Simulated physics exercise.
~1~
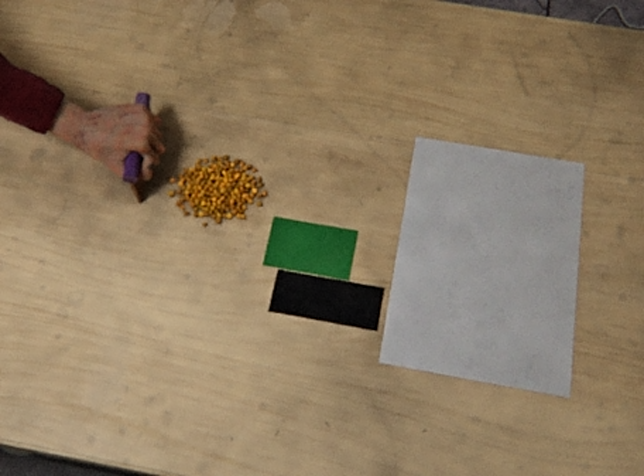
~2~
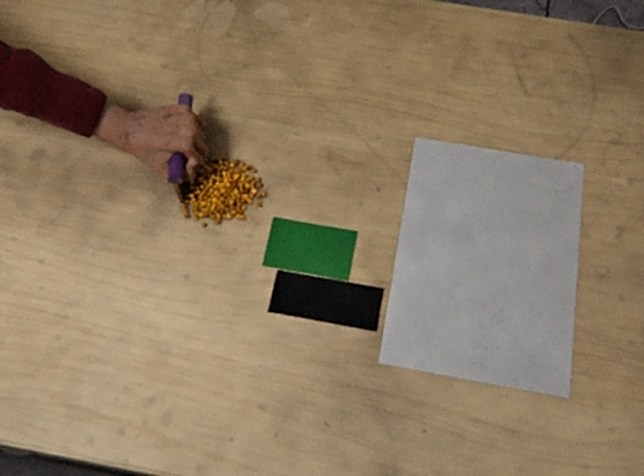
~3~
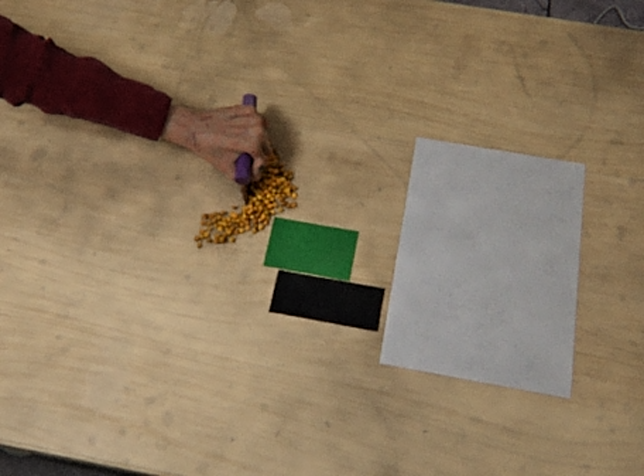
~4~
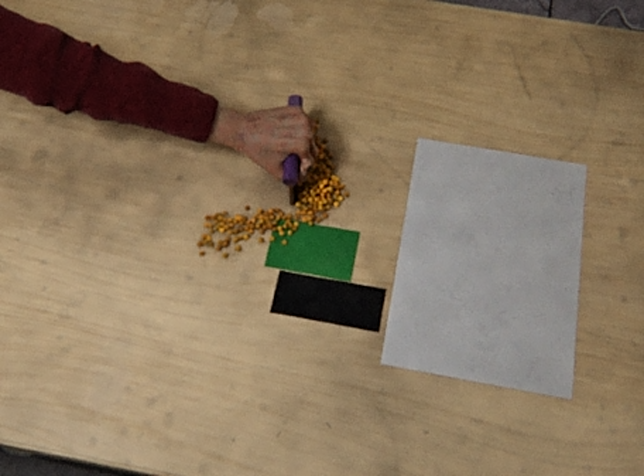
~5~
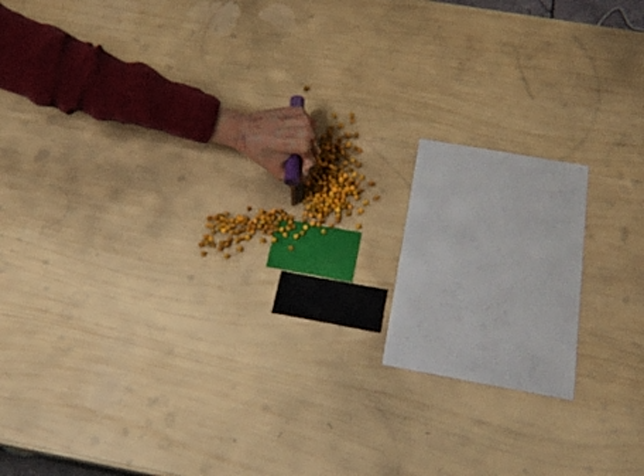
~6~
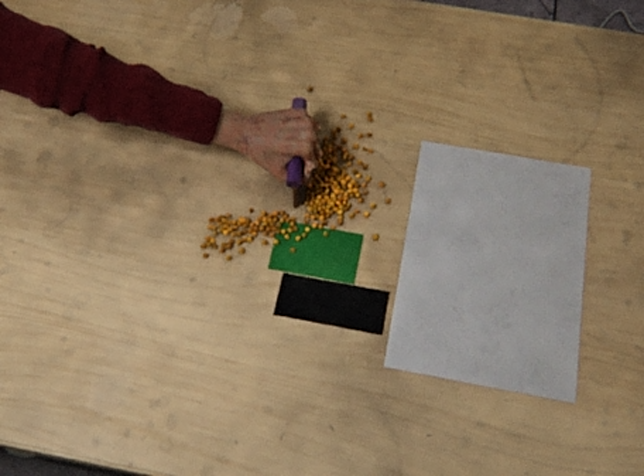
Hand with a purple scraper pushing a pile of maize kernels rightward across a wooden table, leaving them scattered, mostly off the coloured sheets.
